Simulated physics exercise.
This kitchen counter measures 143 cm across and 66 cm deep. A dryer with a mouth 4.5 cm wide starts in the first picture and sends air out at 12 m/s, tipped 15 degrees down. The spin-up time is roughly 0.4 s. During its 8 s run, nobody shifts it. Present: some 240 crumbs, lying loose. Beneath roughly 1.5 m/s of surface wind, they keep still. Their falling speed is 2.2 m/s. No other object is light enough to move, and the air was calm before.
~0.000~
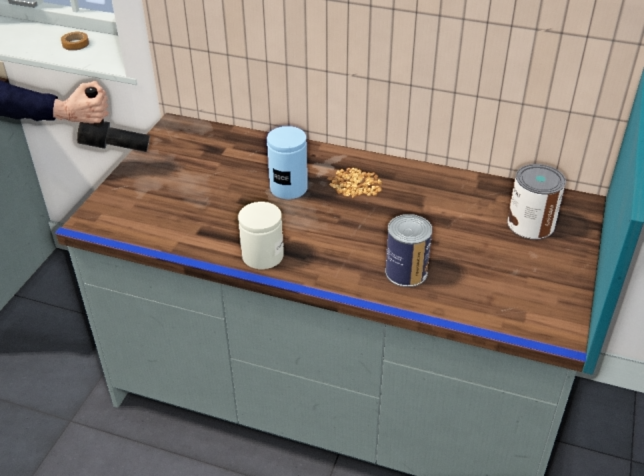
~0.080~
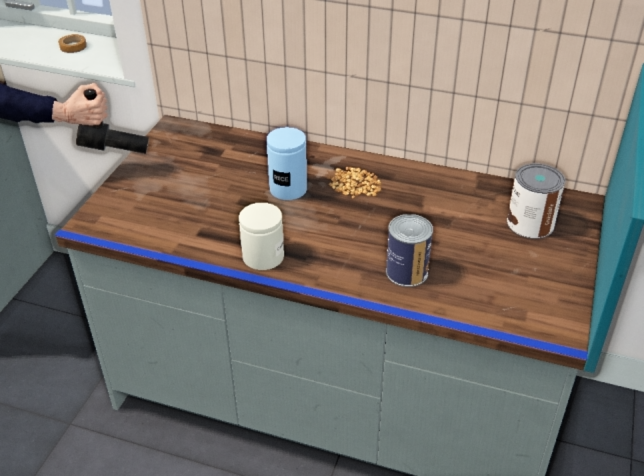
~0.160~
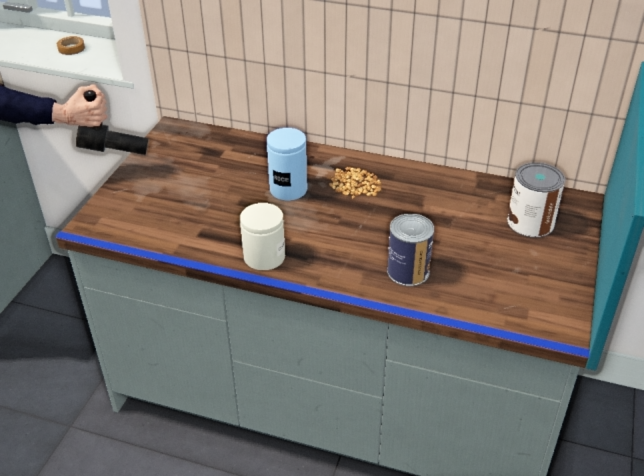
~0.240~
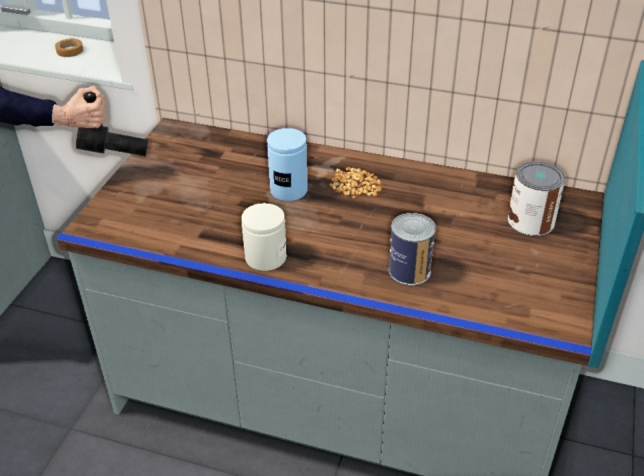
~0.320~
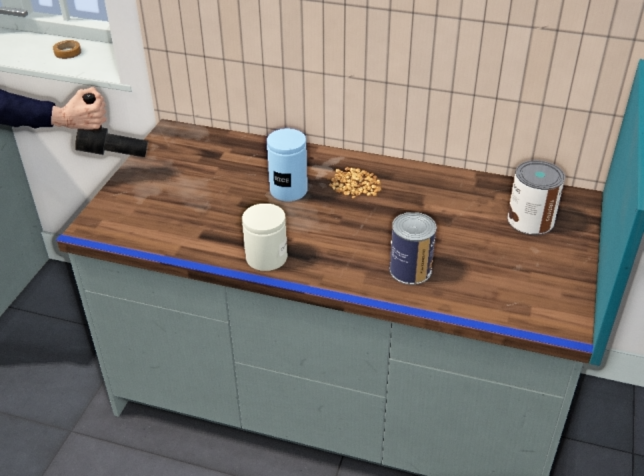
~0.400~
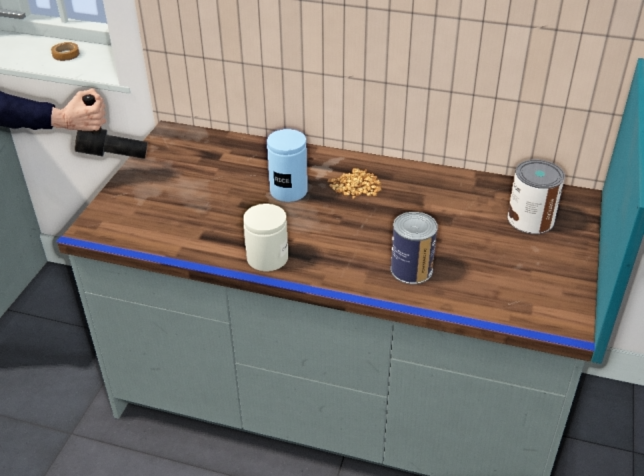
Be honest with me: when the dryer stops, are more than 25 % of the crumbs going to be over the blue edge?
Yes, they are.
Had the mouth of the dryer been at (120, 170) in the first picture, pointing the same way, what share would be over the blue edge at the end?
Then the share would be close to 1 percent.
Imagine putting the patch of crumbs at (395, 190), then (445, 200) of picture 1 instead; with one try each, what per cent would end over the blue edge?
Near 60 % for the first and near 50 % for the second.
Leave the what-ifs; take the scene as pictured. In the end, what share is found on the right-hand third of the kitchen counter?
Near 30 %.
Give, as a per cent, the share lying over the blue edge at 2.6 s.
I'd put it at about 40 percent.
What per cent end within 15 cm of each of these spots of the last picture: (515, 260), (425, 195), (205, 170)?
I would say some 2 %, 10 % and 0 % respectively.
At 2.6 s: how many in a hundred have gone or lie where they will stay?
Roughly 50 % of them.
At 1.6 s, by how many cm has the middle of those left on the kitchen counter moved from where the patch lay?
Centre offset: Approx. 70 cm.
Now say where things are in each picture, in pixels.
In the first frame, the middle of the crumbs is near (352, 184), none has stirred yet and the mouth of the dryer is at (148, 144).
In the second frame, the middle of the crumbs is near (352, 184), none has stirred yet and the blue edge is centred on (298, 292).
In the third frame, the middle of the crumbs is near (352, 184), none has stirred yet, the top of a jar is at (286, 138) and the top of a tin is at (412, 228).
In the fourth frame, the middle of the crumbs is near (352, 184) and none has stirred yet.
In the fifth frame, the middle of the crumbs is near (352, 184) and none has stirred yet.
In the sixth frame, the middle of the crumbs is near (352, 184), the farthest in sight from the dryer is at (379, 190) and about 5 % have left their places.
After 1.6 s, 24 % are over the blue edge; the middle of those still in play is near (590, 237); 22 % have settled or left.
After 2.6 s, 45 % are over the blue edge; the middle of those still in play is near (498, 217); 50 % have settled or left.
After 4.4 s, 54 % are over the blue edge; the middle of those still in play is near (482, 220); 62 % have settled or left.
After 8.0 s, at the end, 55 % are over the blue edge; the middle of those still in play is near (482, 220).
